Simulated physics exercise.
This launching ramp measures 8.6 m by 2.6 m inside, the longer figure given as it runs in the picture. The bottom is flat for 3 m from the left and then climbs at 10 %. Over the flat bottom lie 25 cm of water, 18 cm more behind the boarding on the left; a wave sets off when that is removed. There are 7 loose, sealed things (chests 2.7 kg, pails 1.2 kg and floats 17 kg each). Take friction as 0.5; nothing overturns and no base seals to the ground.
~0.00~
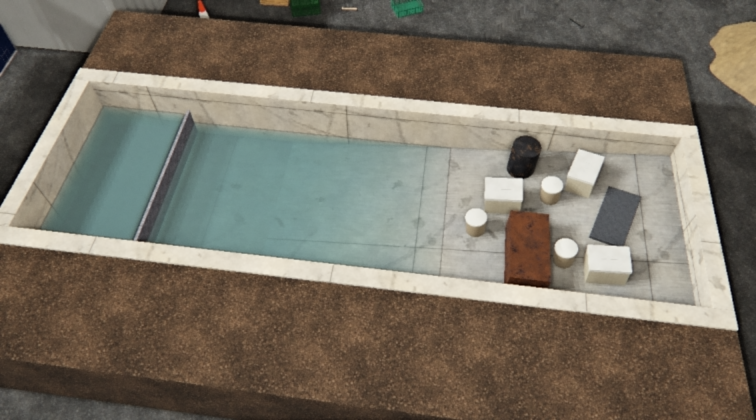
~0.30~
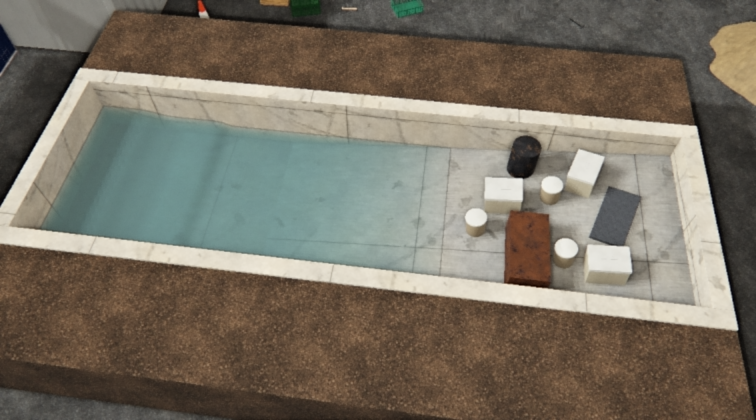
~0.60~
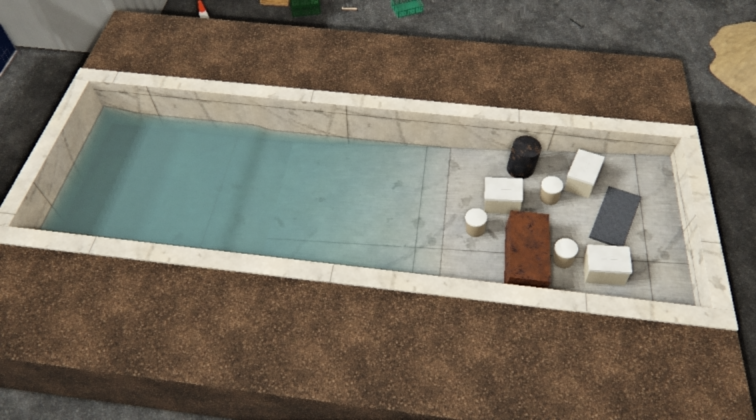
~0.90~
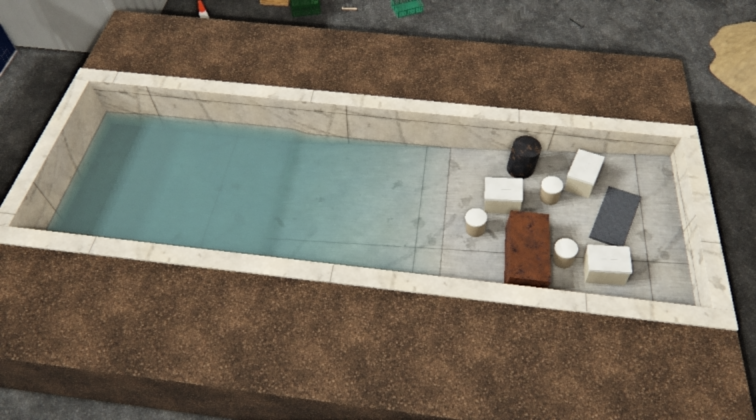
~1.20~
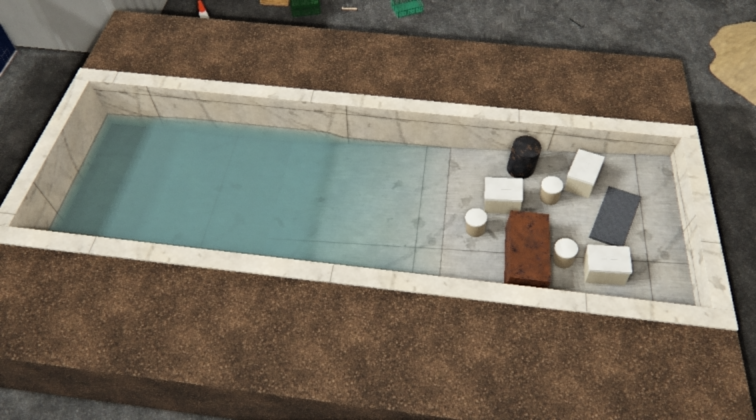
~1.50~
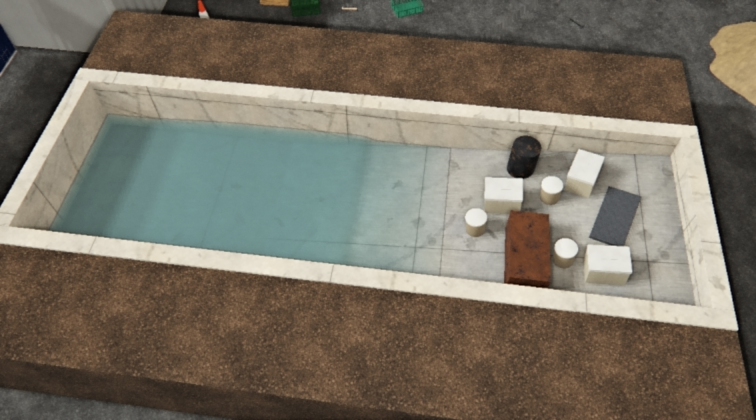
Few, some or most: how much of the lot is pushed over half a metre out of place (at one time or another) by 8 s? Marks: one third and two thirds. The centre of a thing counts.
It is one to two thirds.
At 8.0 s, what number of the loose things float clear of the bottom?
3 of them.
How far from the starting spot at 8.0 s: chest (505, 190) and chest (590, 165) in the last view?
In turn: 200 cm, 200 cm.
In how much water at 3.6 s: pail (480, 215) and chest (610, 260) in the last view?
About 11 and 0 cm.
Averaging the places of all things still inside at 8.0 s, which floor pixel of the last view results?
At about (470, 225).
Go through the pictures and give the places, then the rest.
In the first frame, a chest at (506, 189) rests on the ground; a pail at (569, 248), on the bottom; water covers 14.2 m2; 0 of 7 have shifted.
In the second frame, a chest at (506, 189), on the bottom; a pail at (569, 248), on the bottom; 14.2 m2 under water; 0 of 7 have shifted.
In the third frame, a chest at (506, 189), on the bottom; a pail at (569, 248) rests on the ground; 14.2 m2 under water; 0 of 7 have shifted.
In the fourth frame, a chest at (506, 189), on the bottom; a pail at (569, 248), on the bottom; 14.2 m2 under water; 0 of 7 have shifted.
In the fifth frame, a chest at (506, 189), on the bottom; a pail at (569, 248) rests on the ground; 14.2 m2 under water; 0 of 7 have shifted.
In the sixth frame, a chest at (506, 189) rests on the ground; a pail at (569, 248) rests on the ground; 14.2 m2 under water; 0 of 7 have shifted.
After 2.1 s 0 of 7 are over 50 cm from their spots; 0 afloat.
After 3.6 s 0 of 7 are over 50 cm from their spots; 2 afloat.
After 5.6 s 1 of 7 are over 50 cm from their spots; 5 afloat.
After 8.0 s 4 of 7 are over 50 cm from their spots, and 4 have been at some point; 3 afloat.
